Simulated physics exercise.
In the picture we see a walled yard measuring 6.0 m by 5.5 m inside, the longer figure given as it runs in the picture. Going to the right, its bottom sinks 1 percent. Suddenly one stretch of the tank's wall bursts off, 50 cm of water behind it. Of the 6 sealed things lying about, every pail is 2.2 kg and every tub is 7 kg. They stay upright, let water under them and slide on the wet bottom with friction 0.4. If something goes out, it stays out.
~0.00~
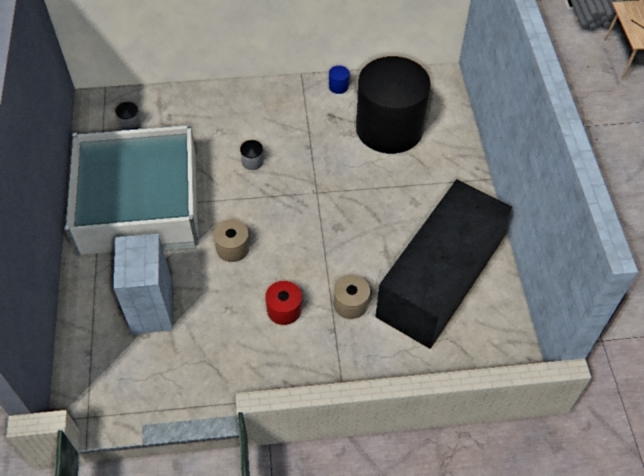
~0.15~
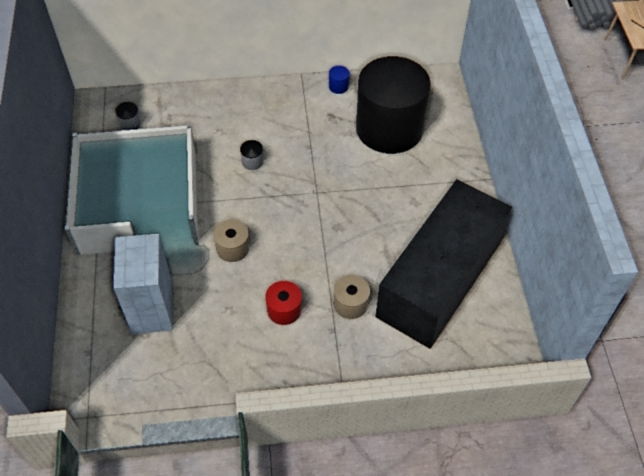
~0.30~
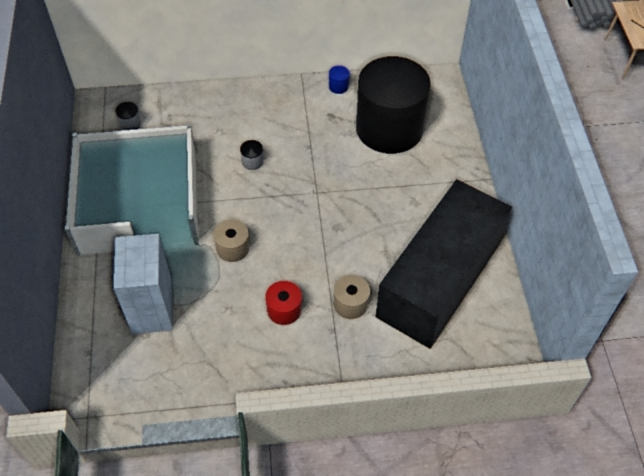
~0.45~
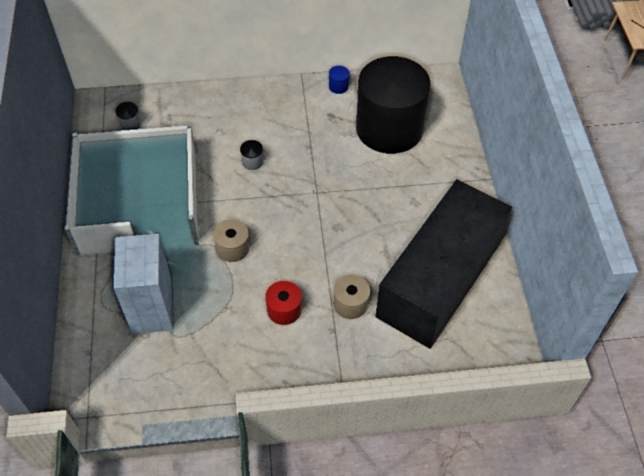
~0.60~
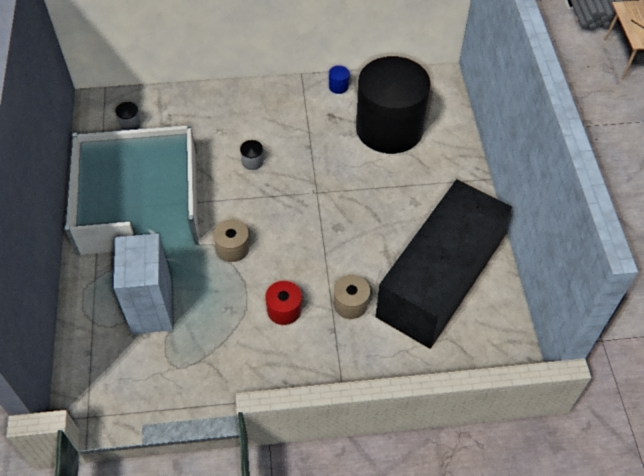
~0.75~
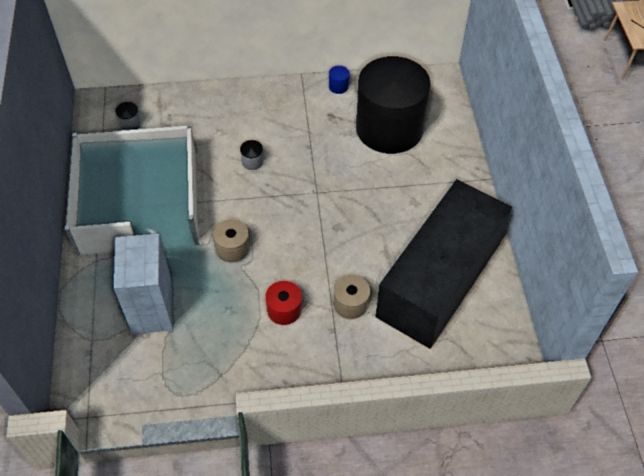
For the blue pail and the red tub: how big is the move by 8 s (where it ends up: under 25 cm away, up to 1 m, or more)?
My answer is that the blue pail stays roughly where it started and the red tub ends well clear of its start.
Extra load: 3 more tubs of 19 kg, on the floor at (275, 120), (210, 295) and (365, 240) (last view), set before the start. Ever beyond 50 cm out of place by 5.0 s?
Taking them in order: Not far enough, far enough and not far enough.
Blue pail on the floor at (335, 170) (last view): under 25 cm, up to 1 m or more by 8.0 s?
It hardly budges.
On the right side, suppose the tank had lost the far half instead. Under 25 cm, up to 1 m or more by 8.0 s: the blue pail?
Result: The blue pail goes a long way.
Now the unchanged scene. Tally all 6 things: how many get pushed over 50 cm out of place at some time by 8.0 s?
Count: 2.
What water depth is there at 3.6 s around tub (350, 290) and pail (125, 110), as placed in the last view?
Some 3 cm at the first, some 0 cm at the second.
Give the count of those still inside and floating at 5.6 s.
1.
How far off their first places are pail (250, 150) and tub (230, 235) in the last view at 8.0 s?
Lab note - net shifts in turn: 0 cm; 0 cm.
After 1.6 s the blue pail is near (339, 73), 0.0 m from its start, aground; the red tub is near (332, 306), 0.6 m from its start, aground; 0 of 6 are out; 0 afloat.
After 3.6 s the blue pail is near (339, 73), 0.0 m from its start, aground; the red tub is near (530, 353), 3.0 m from its start, afloat; 0 of 6 are out; 1 afloat.
After 5.6 s the blue pail is near (339, 73), 0.0 m from its start, aground; the red tub is near (501, 275), 2.7 m from its start, afloat; 0 of 6 are out; 1 afloat.
After 8.0 s the blue pail is near (339, 73), 0.0 m from its start, aground; the red tub is near (472, 330), 2.3 m from its start, afloat; 0 of 6 are out; 1 afloat.
